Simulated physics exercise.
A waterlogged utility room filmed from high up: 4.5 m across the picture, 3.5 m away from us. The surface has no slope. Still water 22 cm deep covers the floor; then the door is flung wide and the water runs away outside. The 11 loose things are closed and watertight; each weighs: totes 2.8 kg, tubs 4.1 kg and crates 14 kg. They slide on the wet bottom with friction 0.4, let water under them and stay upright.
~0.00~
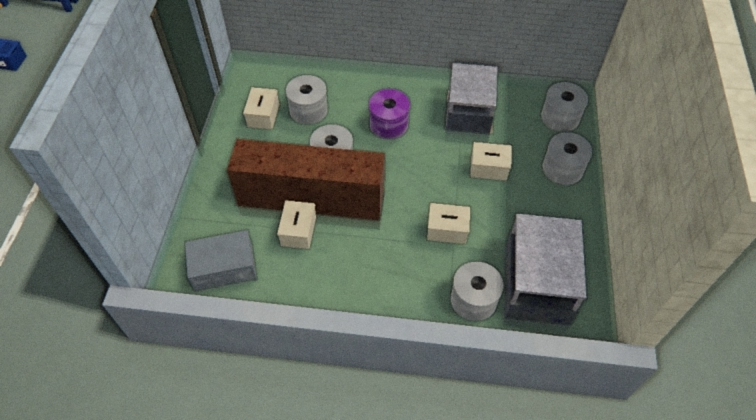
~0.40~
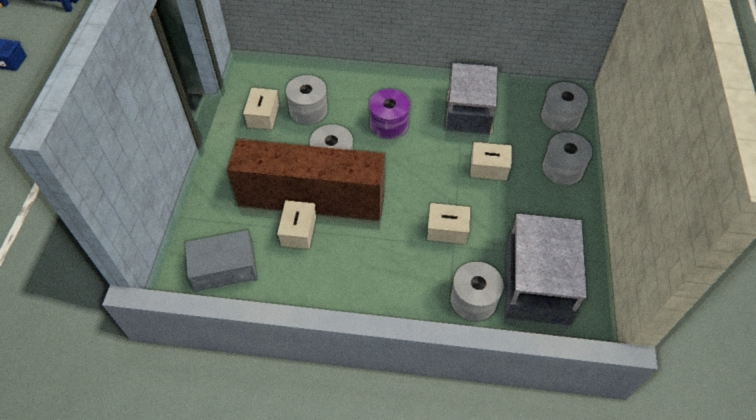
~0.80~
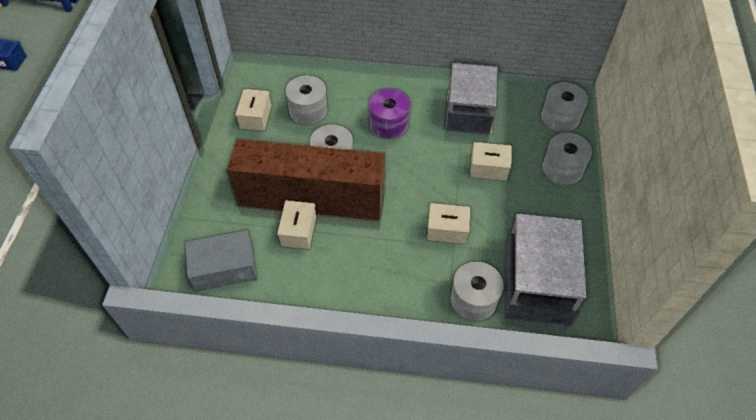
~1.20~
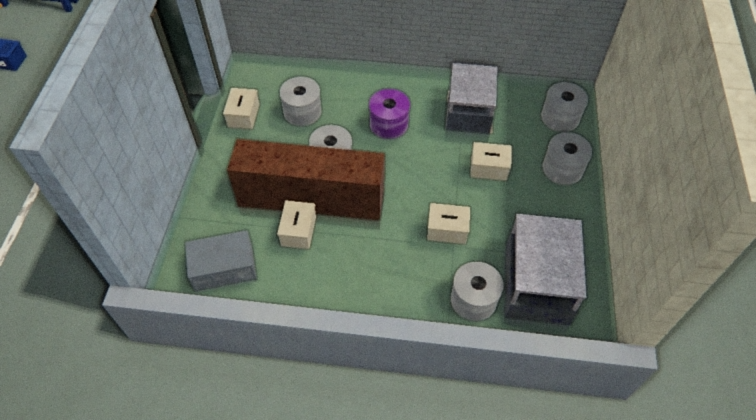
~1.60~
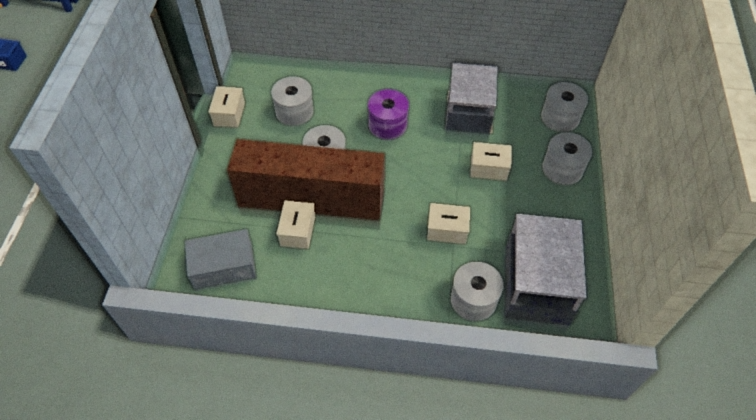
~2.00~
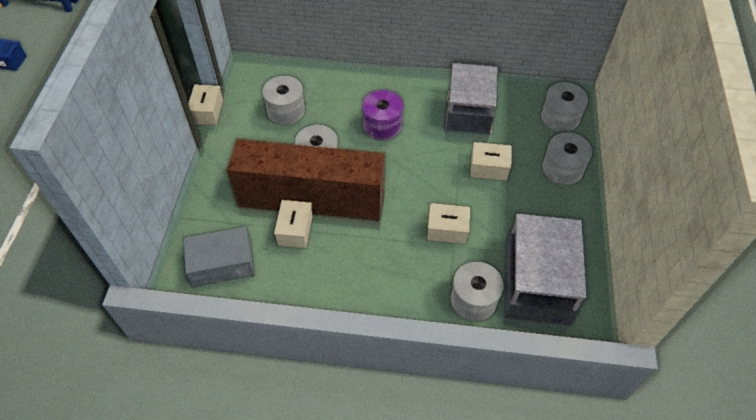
A walled utility room with a flooded green floor is seen from high up, through a view that stays still. Grey tubs and pale crates stand around a long reddish-brown block, with a purple tub near the back and grey boxlike objects at left and right. A door panel at the back left opens, then the nearby crate drifts left, followed by grey tubs and, slightly, the purple one.
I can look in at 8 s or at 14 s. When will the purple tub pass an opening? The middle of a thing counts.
Expect it between the two times.
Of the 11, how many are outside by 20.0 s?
7 of them.
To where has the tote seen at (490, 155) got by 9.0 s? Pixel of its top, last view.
At about (404, 134).
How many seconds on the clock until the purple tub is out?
At about 11.0 s.
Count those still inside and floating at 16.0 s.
I count 7.
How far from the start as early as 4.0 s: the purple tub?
Roughly 50 cm by then.
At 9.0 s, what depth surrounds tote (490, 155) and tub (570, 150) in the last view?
Roughly 16 and 17 cm.
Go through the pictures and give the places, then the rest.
In the first picture, the purple tub at (390, 104), afloat; about 3140 L in view; 0 of 11 have shifted.
In the second picture, the purple tub at (390, 104), afloat; 22 cm deep round most things; 0 of 11 have shifted.
In the third picture, the purple tub at (390, 104) floats; about 3090 L in view; 1 of 11 have shifted.
In the fourth picture, the purple tub at (390, 104) floats; about 3050 L in view; 2 of 11 have shifted.
In the fifth picture, the purple tub at (388, 104) floats; 22 cm deep round most things; 3 of 11 have shifted.
In the sixth picture, the purple tub at (383, 105), afloat, 7 cm from its start; about 2960 L in view; 5 of 11 have shifted.
After 4.0 s the purple tub is near (348, 95), 0.5 m from its start, afloat; 1 of 11 are out; 10 afloat.
After 9.0 s the purple tub is near (263, 89), 1.5 m from its start, afloat; 3 of 11 are out; 8 afloat.
After 16.0 s the purple tub has gone out (at 10.9 s); 4 of 11 are out; 7 afloat.
After 20.0 s the purple tub has gone out (at 10.9 s); 7 of 11 are out; 4 afloat.
